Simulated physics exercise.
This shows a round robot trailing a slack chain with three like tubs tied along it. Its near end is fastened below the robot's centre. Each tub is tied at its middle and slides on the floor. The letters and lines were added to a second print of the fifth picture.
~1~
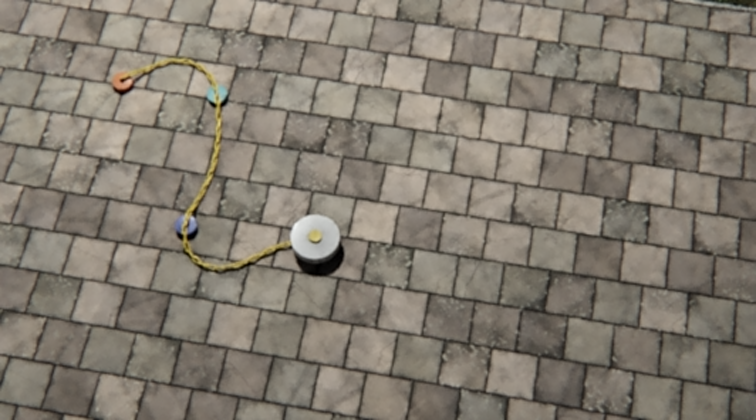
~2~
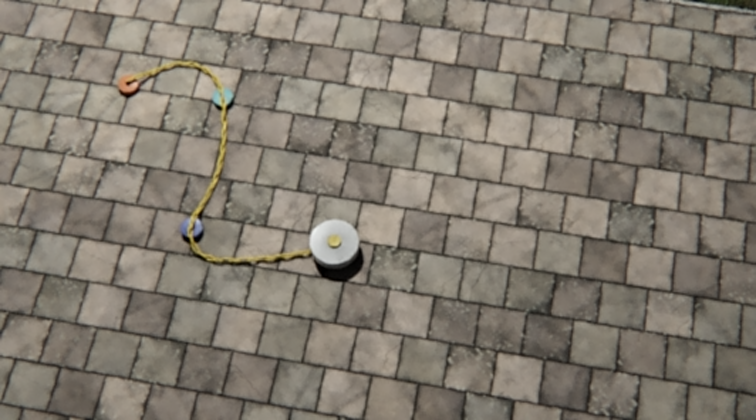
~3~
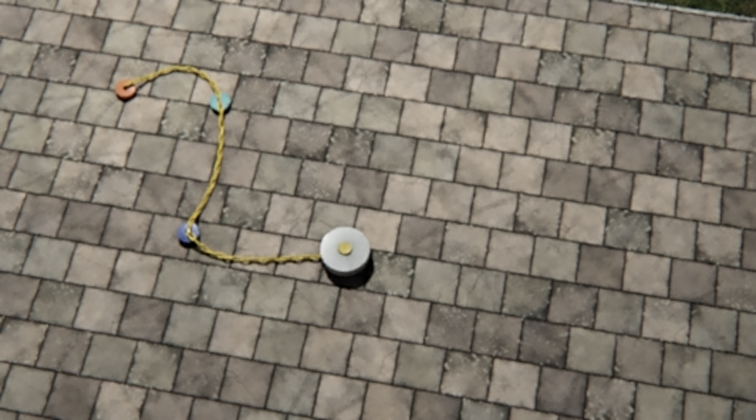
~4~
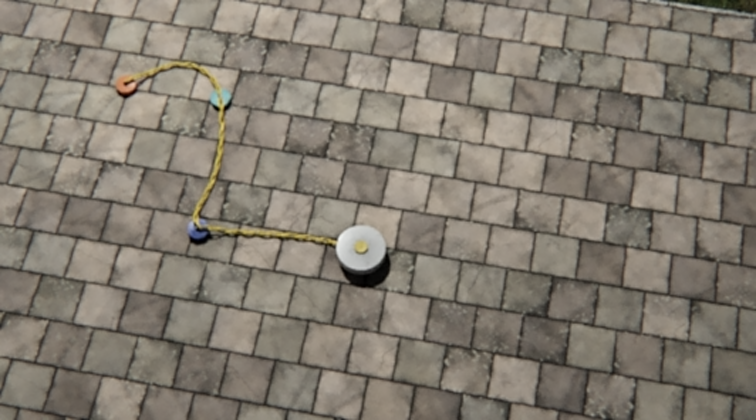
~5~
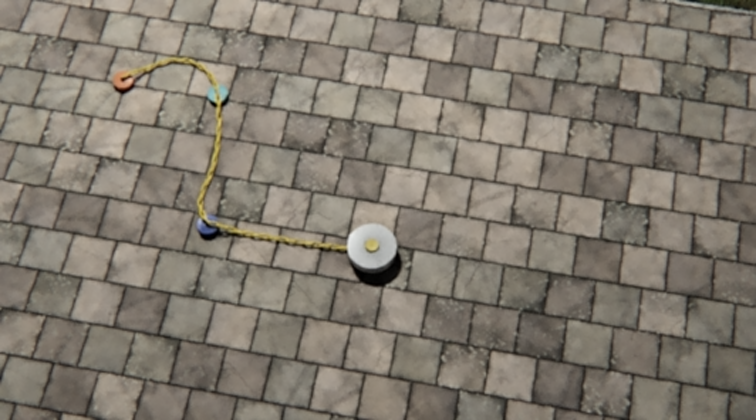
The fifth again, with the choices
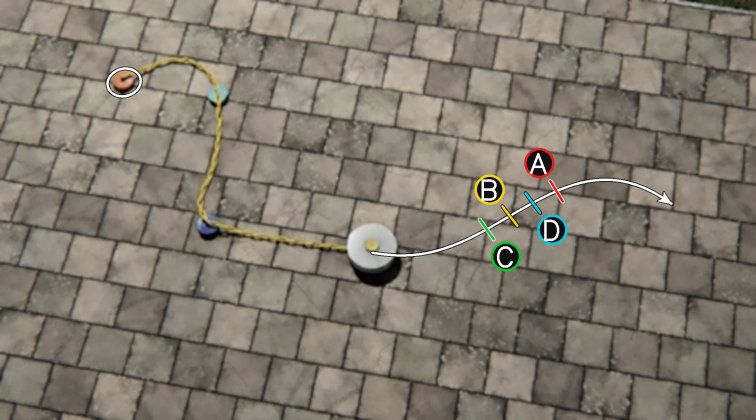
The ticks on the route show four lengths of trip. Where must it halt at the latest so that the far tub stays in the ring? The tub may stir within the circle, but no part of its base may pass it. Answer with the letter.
D is the last safe stop.
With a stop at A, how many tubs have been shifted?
By then, three.
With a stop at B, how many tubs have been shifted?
Two.
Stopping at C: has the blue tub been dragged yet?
By then, yes.
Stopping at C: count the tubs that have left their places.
Two.
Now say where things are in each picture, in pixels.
The first frame shows blue tub (186, 226); robot (316, 240); orange tub (123, 82).
The second frame shows robot (335, 245); blue tub (192, 228).
The third frame shows robot (345, 252); turquoise tub (220, 103).
The fourth frame shows robot (361, 251); blue tub (199, 229); turquoise tub (221, 98).
The fifth frame shows robot (372, 249); blue tub (208, 225); turquoise tub (218, 94); orange tub (123, 80).
On the marked copy, A at (556, 191); B at (510, 216); C at (487, 229); D at (533, 203); the ring at (124, 82); the route from (372, 253) via (526, 207) to (671, 204).
Following D. Soon after the start, robot (435, 248); orange tub (123, 80); turquoise tub (218, 94); blue tub (272, 216).
Later, robot (491, 224); orange tub (123, 80); turquoise tub (223, 101); blue tub (328, 193).
In the end, robot (534, 199); orange tub (124, 80); turquoise tub (240, 113); blue tub (370, 180); the ringed tub at the far end is still in its ring.
As for the rest, A drags the last tub to (137, 85); B is safe but short; C is safe but short.
